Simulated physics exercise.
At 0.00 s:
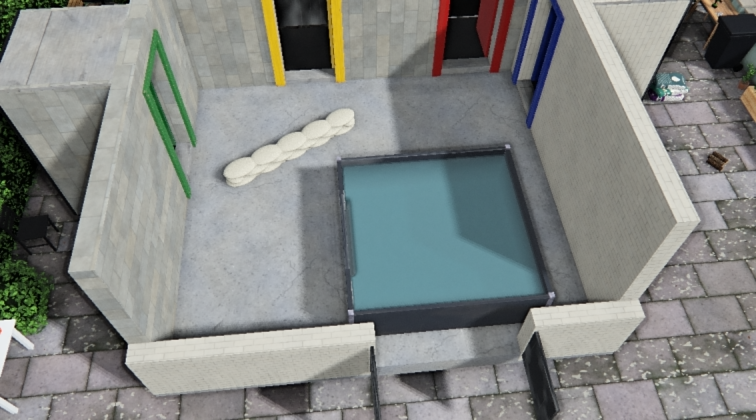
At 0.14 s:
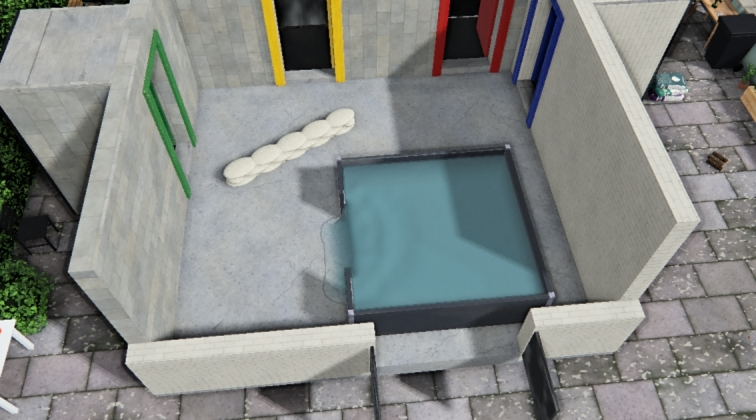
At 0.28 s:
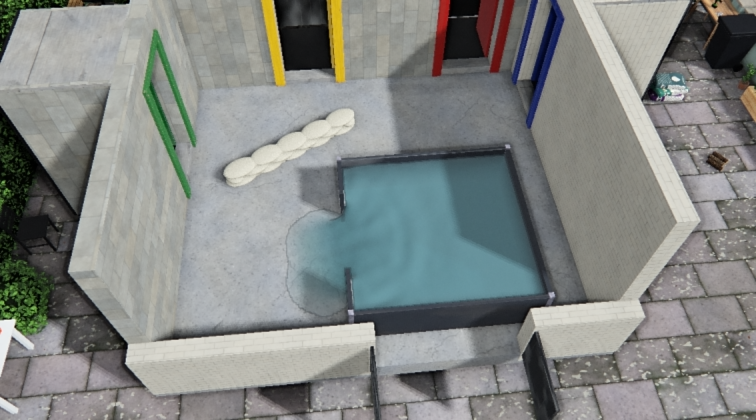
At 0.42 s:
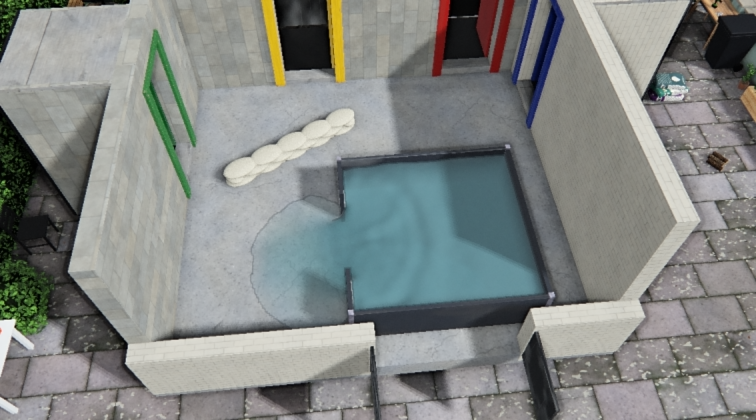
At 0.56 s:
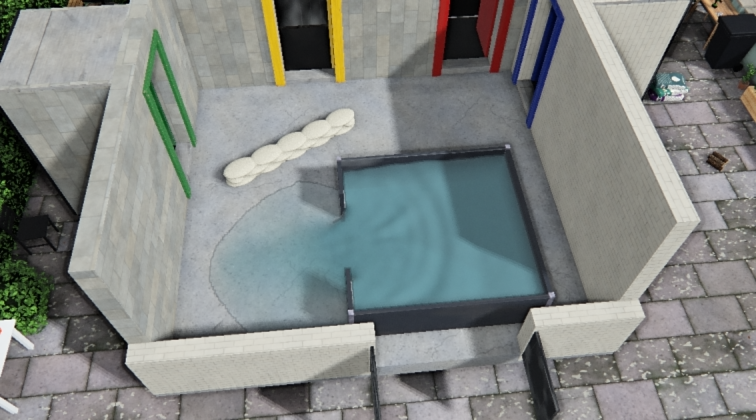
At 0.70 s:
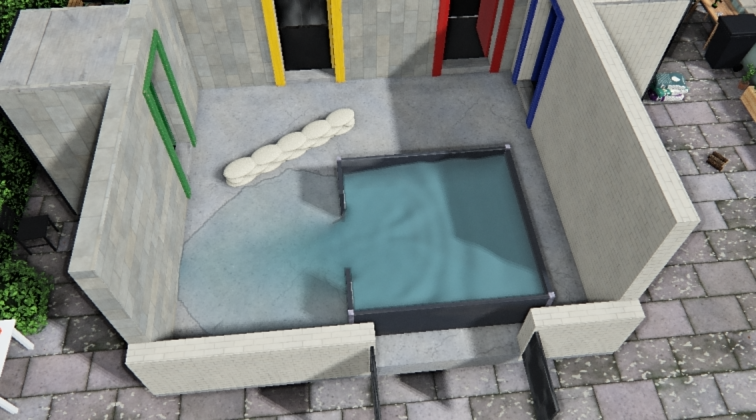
In a walled yard, water pours from the tank's left side and spreads across the floor.
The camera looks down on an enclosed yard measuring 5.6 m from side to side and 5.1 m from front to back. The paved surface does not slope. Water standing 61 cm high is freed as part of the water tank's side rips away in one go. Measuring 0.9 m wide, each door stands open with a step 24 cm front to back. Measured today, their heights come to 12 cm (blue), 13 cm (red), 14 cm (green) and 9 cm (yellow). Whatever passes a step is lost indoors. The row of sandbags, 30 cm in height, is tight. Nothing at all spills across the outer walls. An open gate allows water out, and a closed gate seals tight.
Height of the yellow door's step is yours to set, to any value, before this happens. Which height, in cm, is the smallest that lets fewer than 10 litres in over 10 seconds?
The smallest is roughly 9 cm.
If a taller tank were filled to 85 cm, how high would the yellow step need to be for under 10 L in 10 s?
Around 12.0 cm high.
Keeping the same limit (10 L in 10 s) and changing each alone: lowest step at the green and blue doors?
Close to 18 cm (green) and close to 16 cm (blue).
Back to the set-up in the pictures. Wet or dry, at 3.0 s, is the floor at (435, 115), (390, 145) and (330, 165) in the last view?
In the order asked: Untouched, untouched, soaked.
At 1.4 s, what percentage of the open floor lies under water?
Roughly 30 percent of the floor is wet.
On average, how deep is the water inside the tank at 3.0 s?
The mean depth is roughly 34 cm.
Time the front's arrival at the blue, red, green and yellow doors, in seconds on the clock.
Blue at 5.0 s, red at 4.0 s, green at 1.3 s and yellow at 2.6 s.
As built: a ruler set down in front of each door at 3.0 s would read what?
Lab note, cm: Blue 0; red 0; green 19; yellow 8.
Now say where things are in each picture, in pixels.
In the first frame, the water tank at (436, 226) is whole and still, 61 cm deep; the yellow door at (306, 37) is dry.
In the second frame, the front is at (333, 294), 0.3 m from the gap at (348, 249); 0.2 m2 of floor is wet, 61 cm left at the back.
In the third frame, water pours out at (348, 250) and has run 0.8 m, to (293, 286); about 10 cm deep outside, 61 cm at the back.
In the fourth frame, the gap is at (348, 250), the front 1.3 m out at (258, 285); the back of the water tank holds 61 cm.
In the fifth frame, the front is at (215, 277), 1.9 m from the gap at (348, 249); 3.4 m2 of floor is wet, 61 cm left at the back.
In the sixth frame, the front is at (179, 292), 2.4 m from the gap at (348, 249); 4.9 m2 of floor is wet, 61 cm left at the back; the yellow door at (306, 37), 3.7 m from the gap, is still 2.4 m from the nearest water.
After 1.4 s water covers 30 % of the floor, deepest (48 cm) near (171, 367); it has not reached the yellow door.
After 3.0 s water covers 50 % of the floor, deepest (34 cm) near (194, 279); 8 cm at the yellow door, 0 litres in over its 9 cm step.
After 10.0 s water covers 95 % of the floor, deepest (21 cm) near (597, 329); 7 cm at the yellow door, 9 litres in over its 9 cm step.
At the yellow door as built, the water arrived by 2.7 s and peaked near 11 cm at 6.6 s.
With a step of 8 cm, 15 litres would have come in within the 10 s; with 11 cm, 2 litres. So under 10 litres takes about 9 cm.
